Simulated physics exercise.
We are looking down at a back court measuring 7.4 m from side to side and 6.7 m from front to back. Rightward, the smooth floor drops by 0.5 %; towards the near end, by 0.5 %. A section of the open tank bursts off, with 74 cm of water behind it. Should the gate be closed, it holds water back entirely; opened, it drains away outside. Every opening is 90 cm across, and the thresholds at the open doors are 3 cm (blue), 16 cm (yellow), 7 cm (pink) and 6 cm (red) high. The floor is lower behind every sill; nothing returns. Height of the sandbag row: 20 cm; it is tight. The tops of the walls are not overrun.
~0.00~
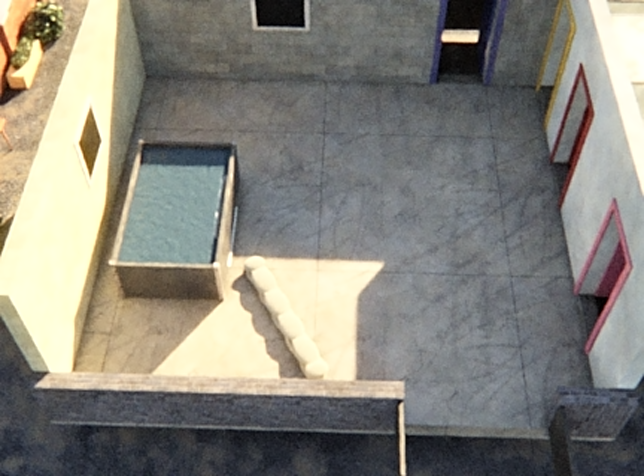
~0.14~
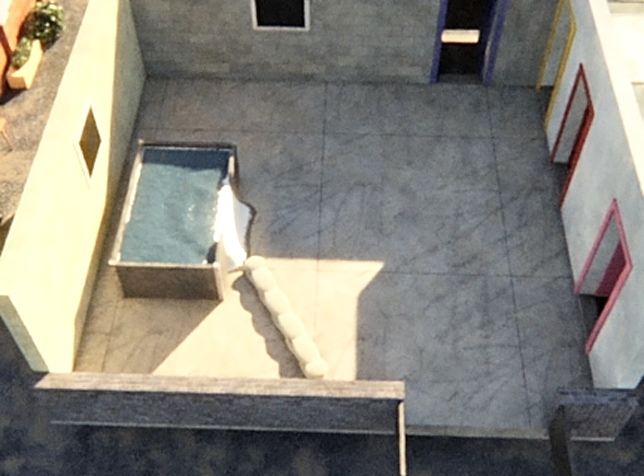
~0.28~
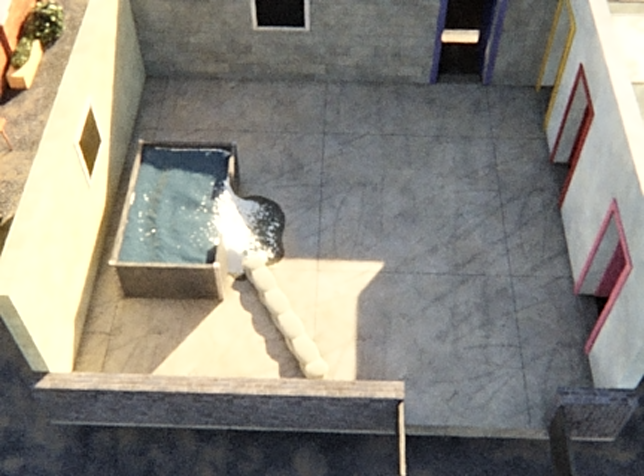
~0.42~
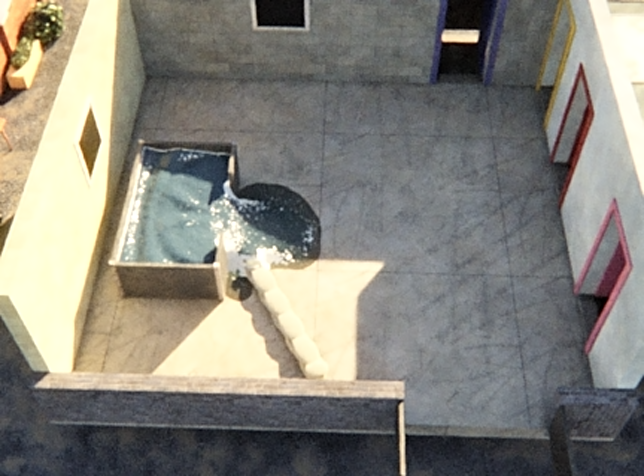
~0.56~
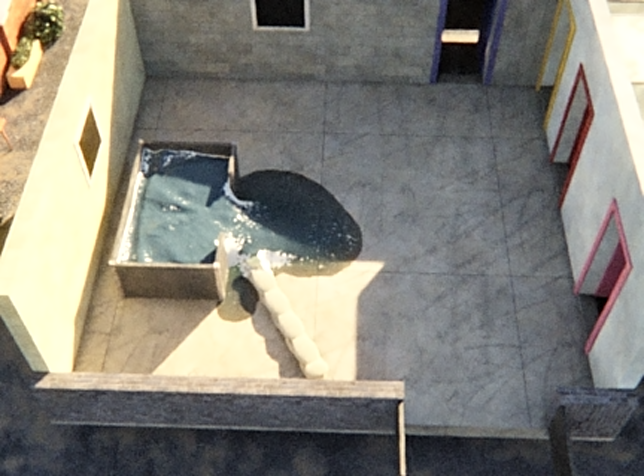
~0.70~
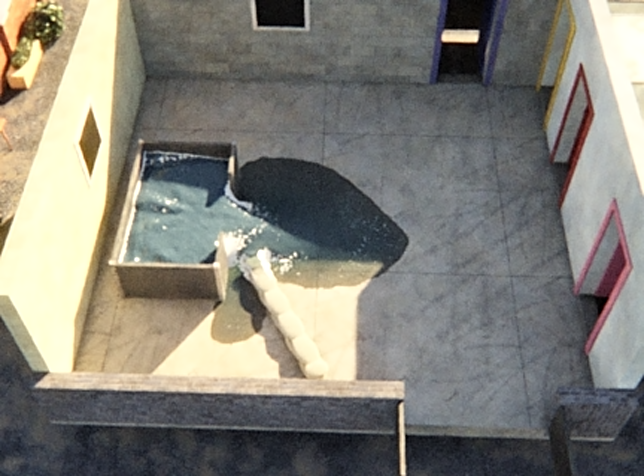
In this clip, a still tank of water in a walled courtyard opens on its right side, and water pours out, spreading rightward in a widening dark pool across the floor while some runs around the pale sandbag row.
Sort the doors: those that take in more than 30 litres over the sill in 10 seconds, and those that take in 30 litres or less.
Sorted: The blue door takes in more; the yellow door takes in 30 litres or less; the pink door takes in more; the red door takes in more.
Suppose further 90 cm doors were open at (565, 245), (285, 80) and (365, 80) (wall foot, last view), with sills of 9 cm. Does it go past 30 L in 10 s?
Taking them in order, the first gets enough, the second too little and the third too little.
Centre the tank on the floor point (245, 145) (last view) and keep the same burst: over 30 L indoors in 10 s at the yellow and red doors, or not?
Yellow: Too much; red: Too much.
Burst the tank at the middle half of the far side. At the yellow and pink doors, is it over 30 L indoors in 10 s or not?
Yellow short, pink short.
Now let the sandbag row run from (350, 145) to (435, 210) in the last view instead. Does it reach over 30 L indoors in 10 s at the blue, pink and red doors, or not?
Blue within the limit, pink beyond the limit, red within the limit.
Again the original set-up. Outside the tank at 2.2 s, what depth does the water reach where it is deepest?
It tops out at some 25 cm.
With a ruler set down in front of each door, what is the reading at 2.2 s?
In cm: Blue 0, yellow 0, pink 10, red 9.
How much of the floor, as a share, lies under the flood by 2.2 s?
Covered: Roughly 60 %.
After 1.4 s water covers 35 % of the floor and is deepest (34 cm) near (241, 238); blue door not reached, yellow door not reached, pink door not reached, red door not reached.
After 2.2 s water covers 60 % of the floor and is deepest (25 cm) near (249, 265); blue door not reached, yellow door not reached, pink door 10 cm at the sill, 5 L in, red door 9 cm at the sill, 20 L in.
After 3.5 s water covers 65 % of the floor and is deepest (23 cm) near (540, 100); blue door 5 cm at the sill, 7 L in, yellow door 16 cm at the sill, 1 L in, pink door 13 cm at the sill, 55 L in, red door 14 cm at the sill, 100 L in.
After 6.0 s water covers 65 % of the floor and is deepest (12 cm) near (586, 413); blue door 9 cm at the sill, 55 L in, yellow door 11 cm at the sill, 4 L in, pink door 10 cm at the sill, 82 L in, red door 11 cm at the sill, 154 L in.
After 10.0 s water covers 80 % of the floor and is deepest (10 cm) near (599, 414); blue door 5 cm at the sill, 84 L in, yellow door 6 cm at the sill, 4 L in, pink door 7 cm at the sill, 89 L in, red door 6 cm at the sill, 175 L in.
